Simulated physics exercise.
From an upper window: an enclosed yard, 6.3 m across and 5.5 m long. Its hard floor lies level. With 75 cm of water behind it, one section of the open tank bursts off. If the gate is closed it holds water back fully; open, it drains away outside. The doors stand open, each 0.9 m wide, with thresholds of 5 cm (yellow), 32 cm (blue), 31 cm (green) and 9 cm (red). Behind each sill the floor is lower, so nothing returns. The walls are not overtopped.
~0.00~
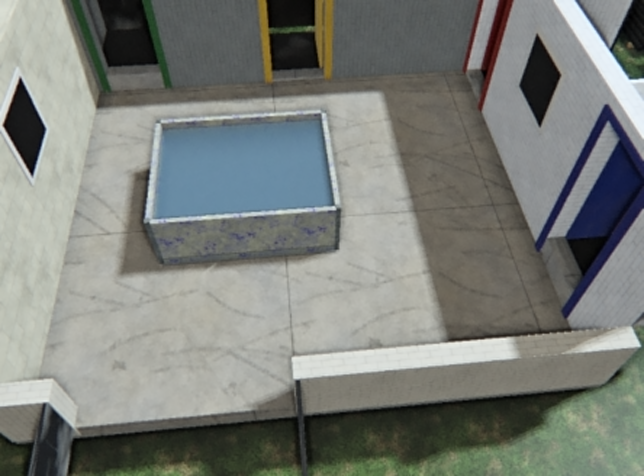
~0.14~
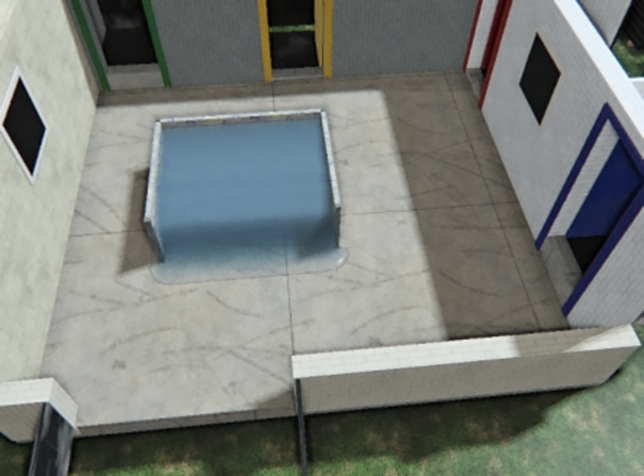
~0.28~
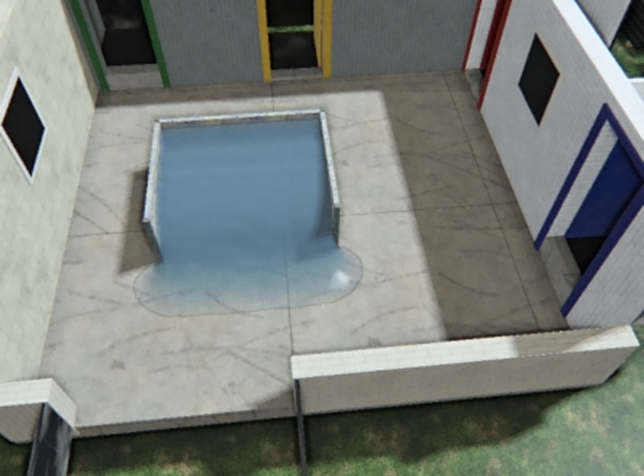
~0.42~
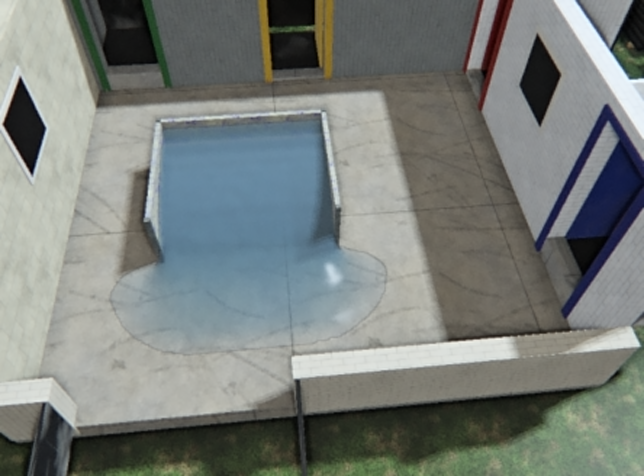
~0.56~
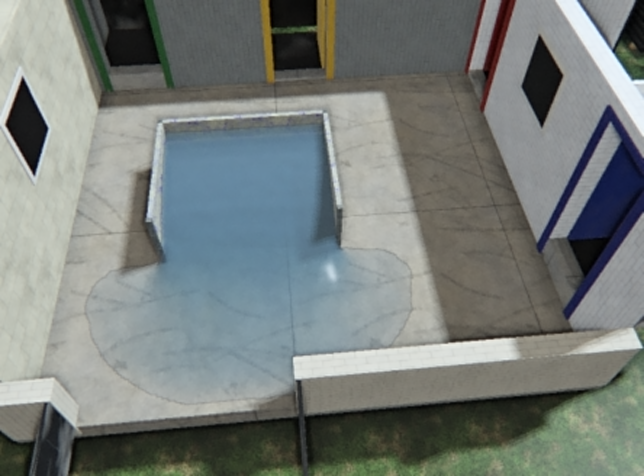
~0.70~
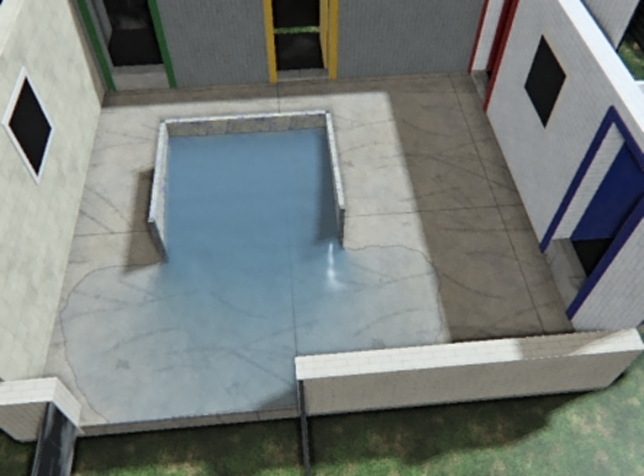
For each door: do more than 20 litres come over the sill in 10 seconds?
The water let in: At the yellow door it stays under the limit; at the blue door it keeps below the limit; at the green door it keeps below the limit; at the red door it keeps below the limit.
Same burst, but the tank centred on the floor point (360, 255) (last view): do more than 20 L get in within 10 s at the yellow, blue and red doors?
Then: Yellow under, blue below, red past it.
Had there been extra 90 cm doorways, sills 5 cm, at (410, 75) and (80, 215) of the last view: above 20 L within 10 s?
In that order: Past it, below.
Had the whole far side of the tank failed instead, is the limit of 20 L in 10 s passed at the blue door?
Against that limit: Blue not over.
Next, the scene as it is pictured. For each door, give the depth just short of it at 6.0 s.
In cm: Yellow 5, blue 8, green 0, red 6.
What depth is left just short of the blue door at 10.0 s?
About 3.5 cm.
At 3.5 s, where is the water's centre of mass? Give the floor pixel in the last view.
Around (325, 275).
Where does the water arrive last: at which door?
The green one.
After 1.4 s water covers 30 % of the floor and is deepest (42 cm) near (313, 384); yellow door not reached, blue door not reached, green door not reached, red door not reached.
After 2.2 s water covers 35 % of the floor and is deepest (36 cm) near (574, 361); yellow door not reached, blue door 17 cm at the sill, 0 L in, green door not reached, red door not reached.
After 3.5 s water covers 50 % of the floor and is deepest (22 cm) near (574, 361); yellow door not reached, blue door 17 cm at the sill, 0 L in, green door not reached, red door not reached.
After 6.0 s water covers 80 % of the floor and is deepest (12 cm) near (452, 77); yellow door 5 cm at the sill, 0 L in, blue door 8 cm at the sill, 0 L in, green door not reached, red door 6 cm at the sill, 1 L in.
After 10.0 s water covers 95 % of the floor and is deepest (8 cm) near (100, 118); yellow door 5 cm at the sill, 0 L in, blue door 4 cm at the sill, 0 L in, green door 7 cm at the sill, 0 L in, red door 6 cm at the sill, 3 L in.
